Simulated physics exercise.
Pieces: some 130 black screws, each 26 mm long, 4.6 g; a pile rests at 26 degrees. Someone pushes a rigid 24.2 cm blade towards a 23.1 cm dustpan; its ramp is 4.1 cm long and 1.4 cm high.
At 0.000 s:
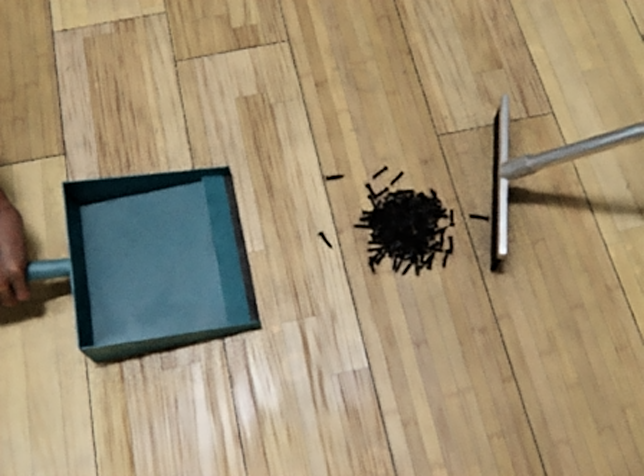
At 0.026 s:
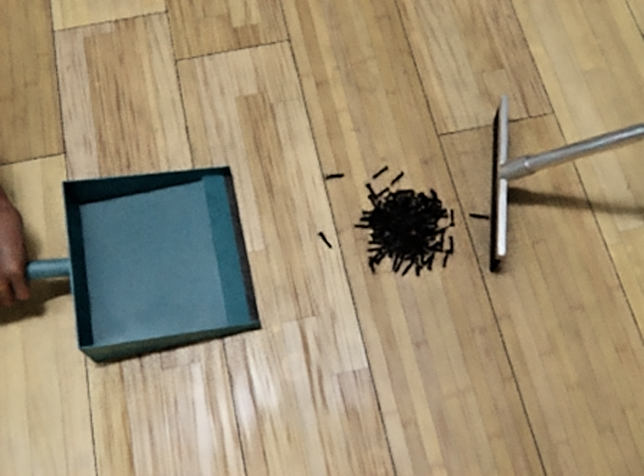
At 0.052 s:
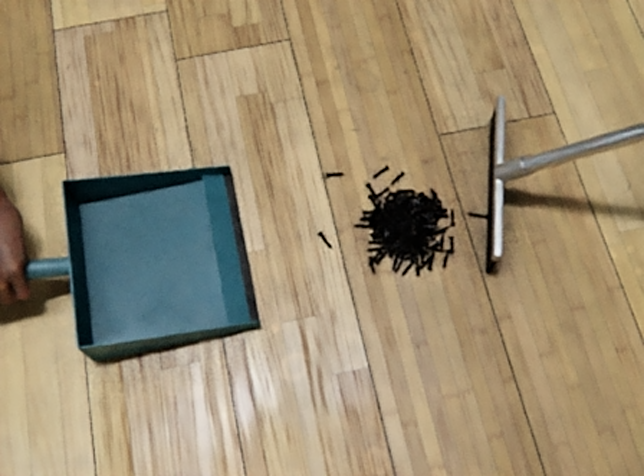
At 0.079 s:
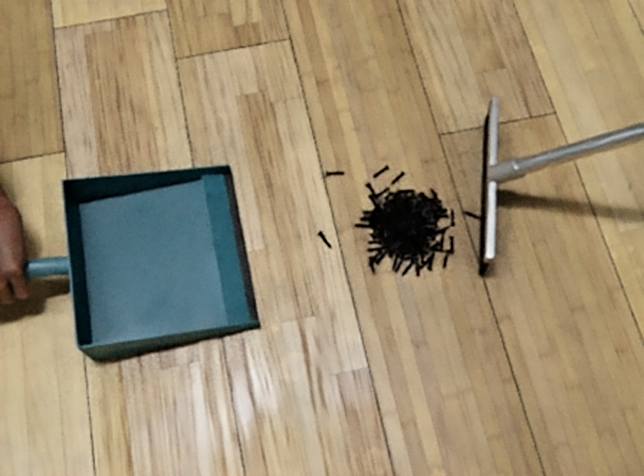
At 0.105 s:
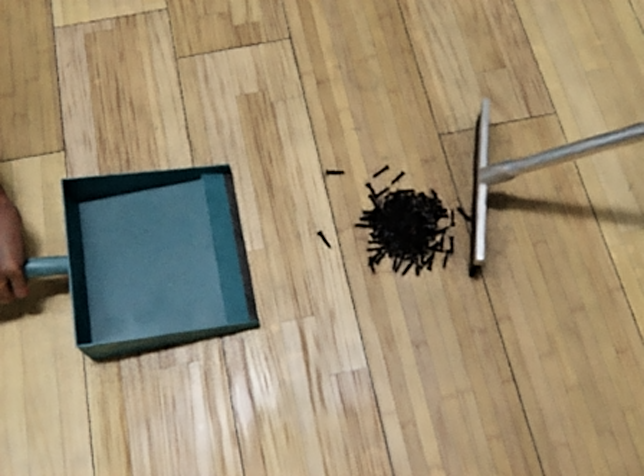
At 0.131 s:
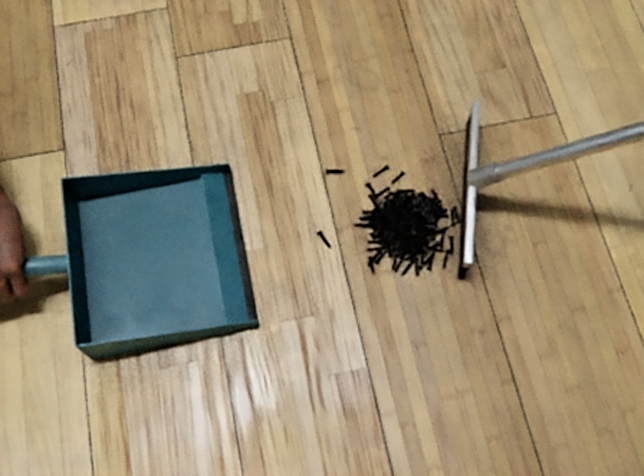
A squeegee-like blade slides left to the edge of a pile of black screws.
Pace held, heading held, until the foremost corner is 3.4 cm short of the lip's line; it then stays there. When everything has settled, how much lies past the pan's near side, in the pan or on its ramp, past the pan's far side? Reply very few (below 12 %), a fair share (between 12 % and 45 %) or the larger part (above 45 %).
Near side - very few; pan - very few; far side - very few.
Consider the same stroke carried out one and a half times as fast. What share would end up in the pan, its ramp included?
It would come to roughly 25 percent.
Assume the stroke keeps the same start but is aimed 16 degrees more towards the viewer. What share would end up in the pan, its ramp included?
Pan plus ramp: Some 0 %.
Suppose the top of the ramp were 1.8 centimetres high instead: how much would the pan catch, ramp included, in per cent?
Estimate with the new ramp: Some 5 in a hundred.
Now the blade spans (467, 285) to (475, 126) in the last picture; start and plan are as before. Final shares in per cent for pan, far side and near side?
The pan gets 0, the far side 0 and the near side 5.
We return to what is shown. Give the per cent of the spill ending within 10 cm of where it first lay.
I'd guess some 0 per cent.
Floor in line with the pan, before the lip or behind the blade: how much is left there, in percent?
Roughly 90 in a hundred.
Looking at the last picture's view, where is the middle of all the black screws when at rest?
Close to pixel (263, 234).
Then, at 0.34 s, middle of the blade 19 cm from the lip; 0 % over the lip, far side 0 %, near side 0 %.
After 0.48 s, middle of the blade 11 cm from the lip; 0 % over the lip, far side 0 %, near side 0 %.
After 0.75 s, middle of the blade 7 cm from the lip; 5 % over the lip, far side 0 %, near side 0 %.
By 1.1 s all is still; near side 0 %, pan 5 %, far side 0 %, in front of the lip or behind the blade 90 %.
